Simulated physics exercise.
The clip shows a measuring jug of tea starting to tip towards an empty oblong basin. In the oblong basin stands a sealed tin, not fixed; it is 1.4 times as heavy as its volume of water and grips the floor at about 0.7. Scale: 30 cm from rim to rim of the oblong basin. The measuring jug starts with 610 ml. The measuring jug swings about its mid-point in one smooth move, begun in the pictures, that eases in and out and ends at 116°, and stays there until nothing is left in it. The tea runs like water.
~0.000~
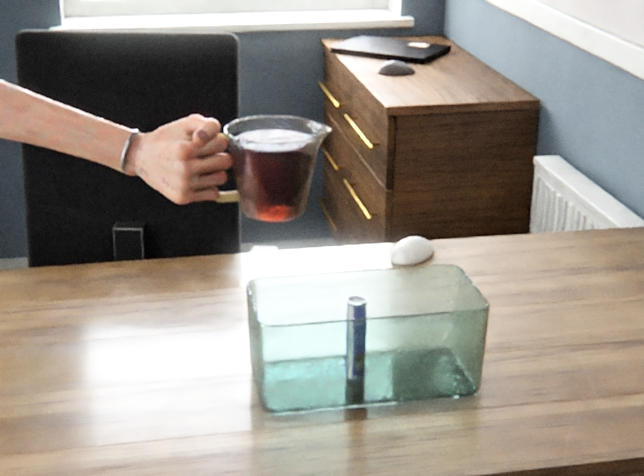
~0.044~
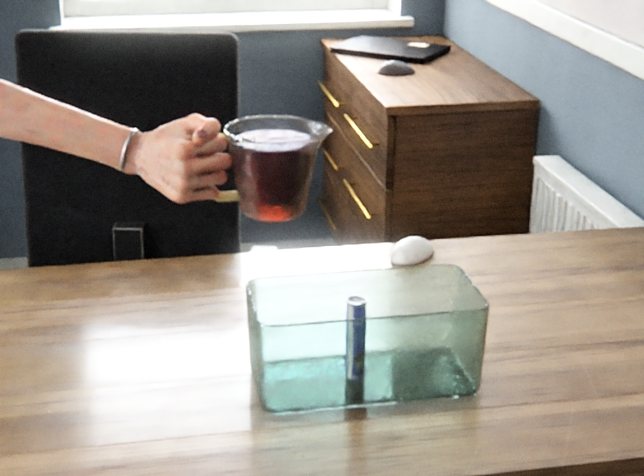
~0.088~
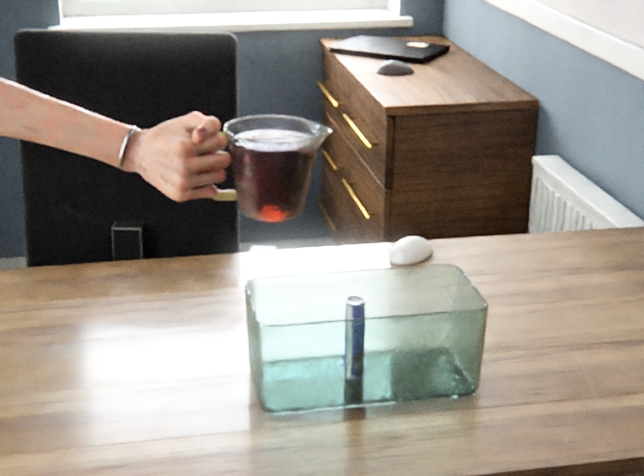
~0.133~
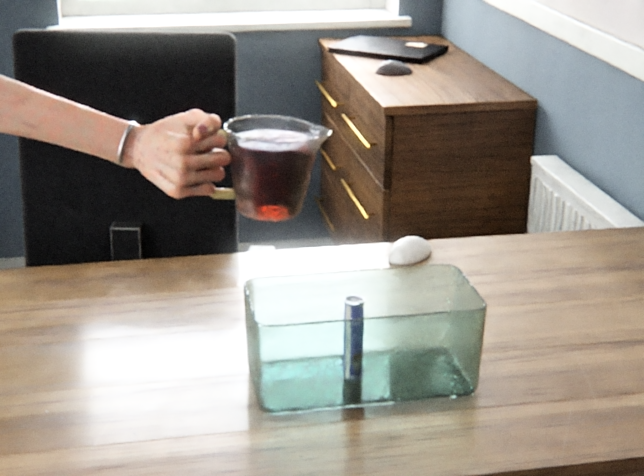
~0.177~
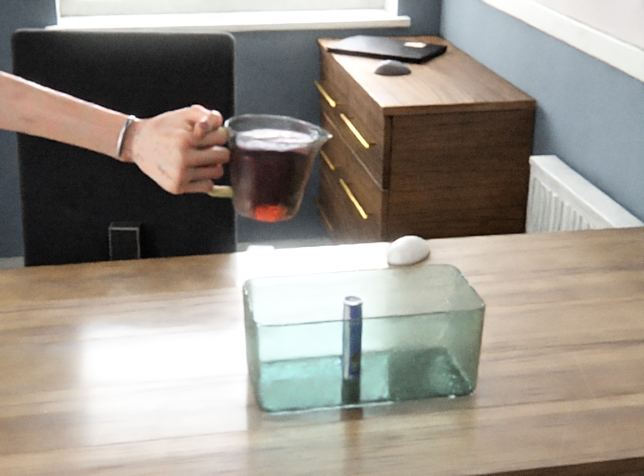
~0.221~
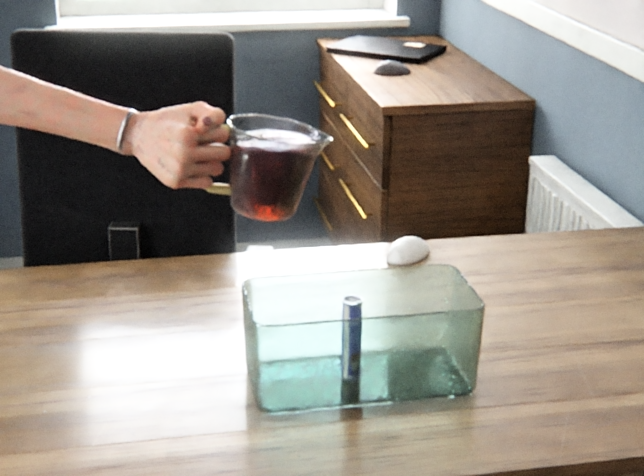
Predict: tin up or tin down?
It stays up.
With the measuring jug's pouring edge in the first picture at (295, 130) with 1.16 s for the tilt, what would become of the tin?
Then it goes over.
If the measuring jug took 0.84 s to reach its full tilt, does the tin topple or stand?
The tin stays up.
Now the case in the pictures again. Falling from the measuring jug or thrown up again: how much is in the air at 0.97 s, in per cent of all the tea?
Some 16 per cent.
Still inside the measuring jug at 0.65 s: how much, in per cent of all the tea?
About 66 per cent.
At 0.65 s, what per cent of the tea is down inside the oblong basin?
Near 8 in a hundred.
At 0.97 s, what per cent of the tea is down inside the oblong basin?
Some 76 per cent.
By 0.65 s the tilt is 69° and 66 per cent is still to pour; the tin stands where it began.
By 0.97 s the tilt is 108° and 7 per cent is still to pour; the tin stands where it began.
By 1.30 s the tilt is 116° and 0 per cent is still to pour; the tin stands where it began.
By 1.66 s the tilt is 116° and 0 per cent is still to pour; the tin stands where it began.
At rest the tin stands where it began.
